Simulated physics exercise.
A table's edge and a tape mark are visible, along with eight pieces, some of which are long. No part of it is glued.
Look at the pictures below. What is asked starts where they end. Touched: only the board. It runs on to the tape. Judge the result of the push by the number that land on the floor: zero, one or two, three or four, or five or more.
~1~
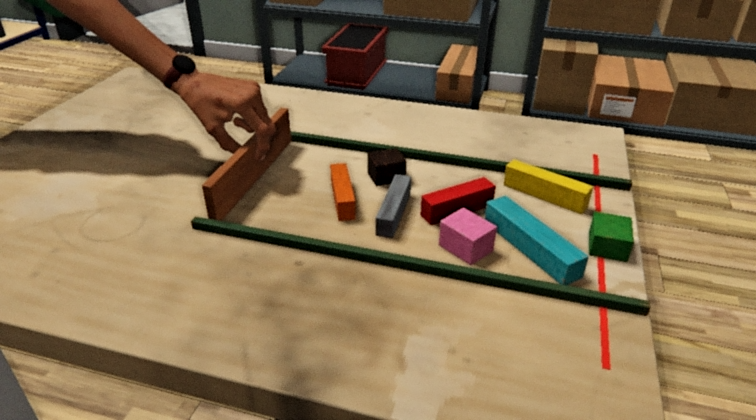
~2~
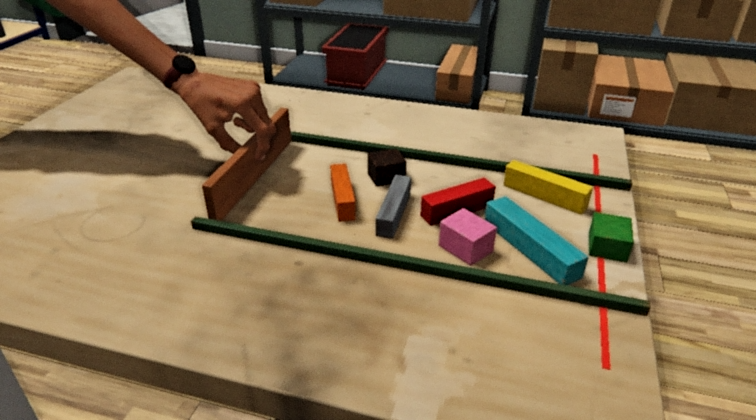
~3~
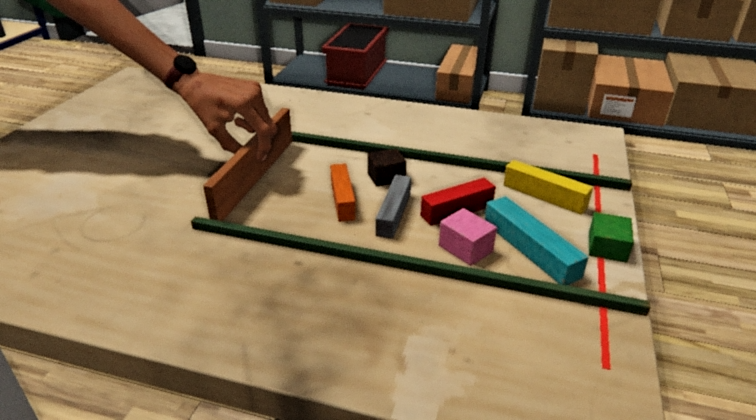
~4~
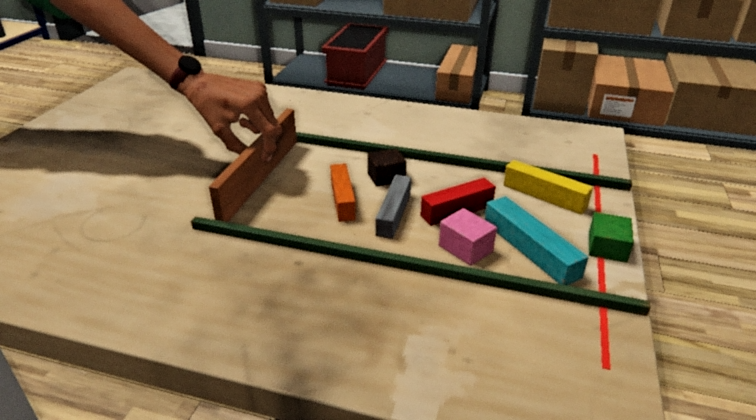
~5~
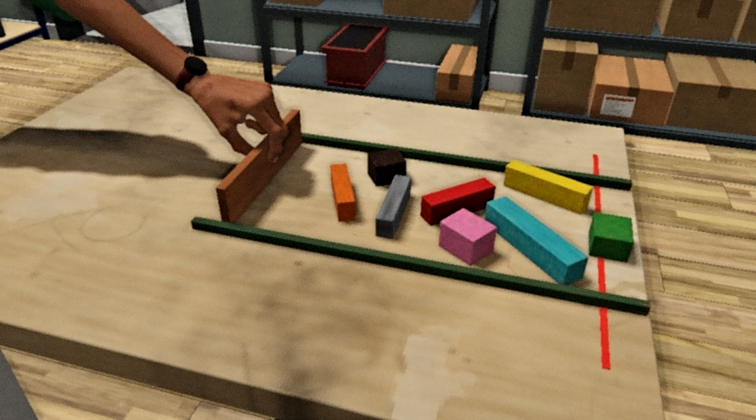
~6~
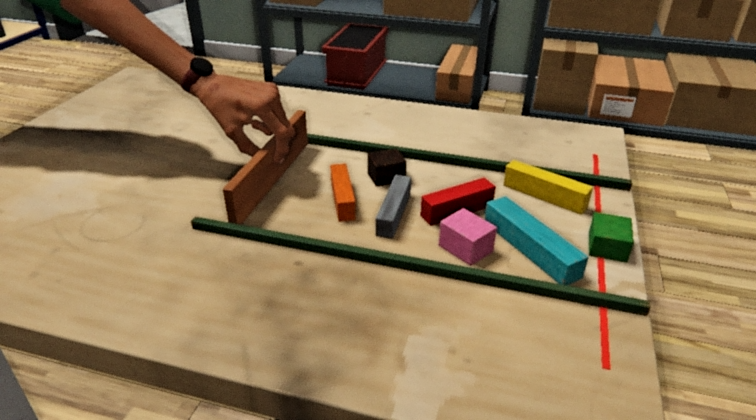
After the push, five or more are missing from the table.
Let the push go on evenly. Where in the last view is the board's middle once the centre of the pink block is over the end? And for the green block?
When the pink block crosses, the middle is near (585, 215); when the green block crosses, near (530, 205).
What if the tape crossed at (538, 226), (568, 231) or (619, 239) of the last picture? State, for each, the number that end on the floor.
1, 2, 6.
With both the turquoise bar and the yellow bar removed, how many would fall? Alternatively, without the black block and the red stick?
3 for the first case, 4 for the second.
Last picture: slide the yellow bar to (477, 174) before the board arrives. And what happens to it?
Lab note: It goes off the edge.
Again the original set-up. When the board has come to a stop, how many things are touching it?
It's 2.
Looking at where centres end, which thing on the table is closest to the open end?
Result: The grey stick.
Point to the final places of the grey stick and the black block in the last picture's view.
Grey stick: (632, 245); black block: (616, 198).
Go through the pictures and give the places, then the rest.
The first frame shows green block (611, 236); yellow bar (546, 186); turquoise bar (533, 238); board (253, 161); tape (600, 236).
The second frame shows yellow bar (546, 187); board (253, 161).
The third frame shows turquoise bar (533, 238); red stick (458, 201).
The fourth frame shows green block (610, 237); black block (387, 167).
The fifth frame shows yellow bar (546, 187); grey stick (394, 205).
The sixth frame shows green block (610, 237); yellow bar (546, 187); turquoise bar (533, 238); board (271, 163); tape (600, 236).
Soon after, none off yet; green block at rest near (610, 237); yellow bar at rest near (546, 187); turquoise bar at rest near (533, 238).
By the end, the number that fall off is five or more; fallen, red stick, pink block, turquoise bar, yellow bar and green block.
